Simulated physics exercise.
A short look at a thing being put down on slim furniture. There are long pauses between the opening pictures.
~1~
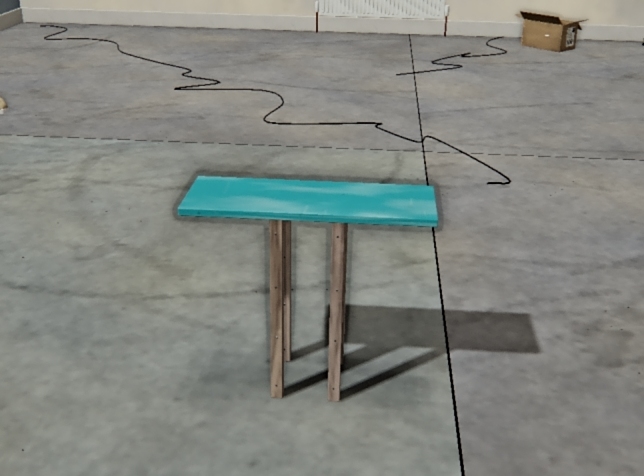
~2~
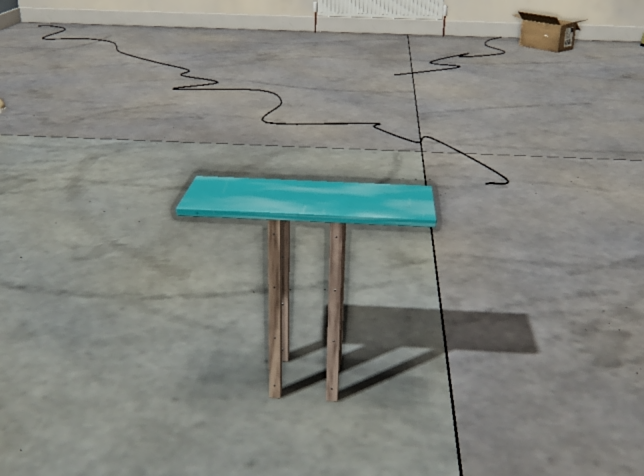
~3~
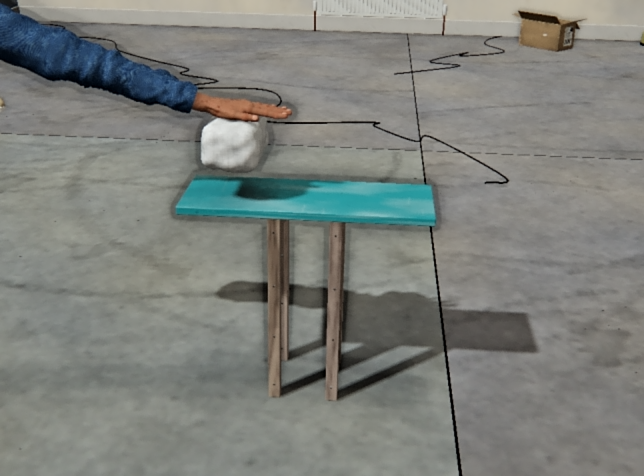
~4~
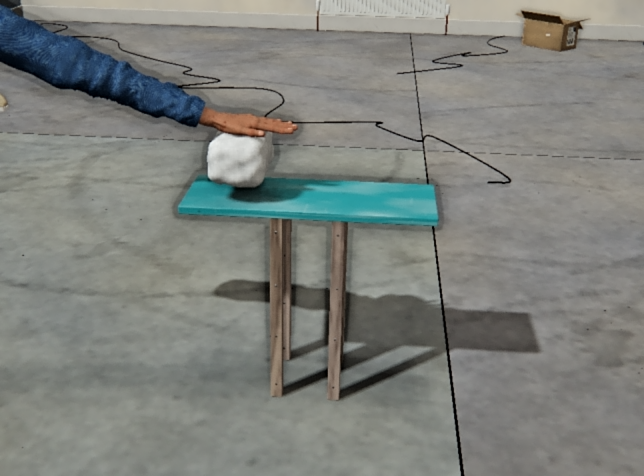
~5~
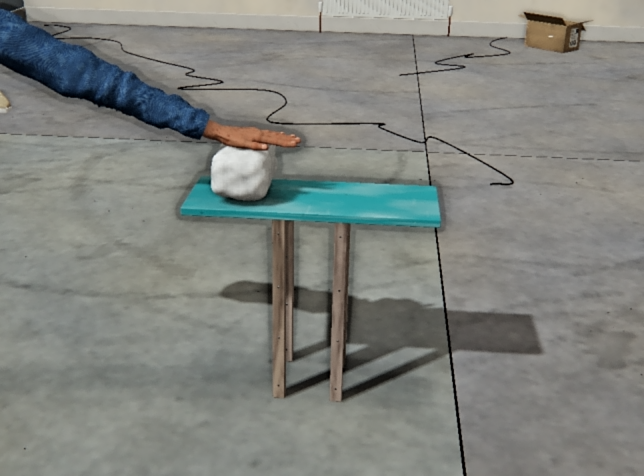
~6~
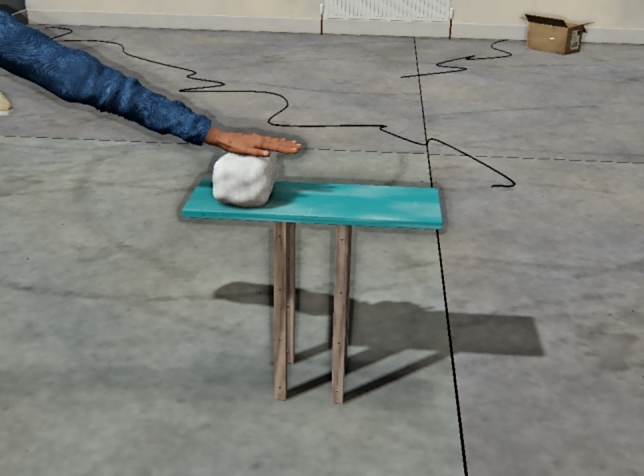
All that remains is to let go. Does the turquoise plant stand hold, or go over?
Here the turquoise plant stand stays flat on its feet.
Then, 0.28 s past the last view, turquoise plant stand at rest near (315, 203).
Finally, the turquoise plant stand keeps steady, near (315, 203).
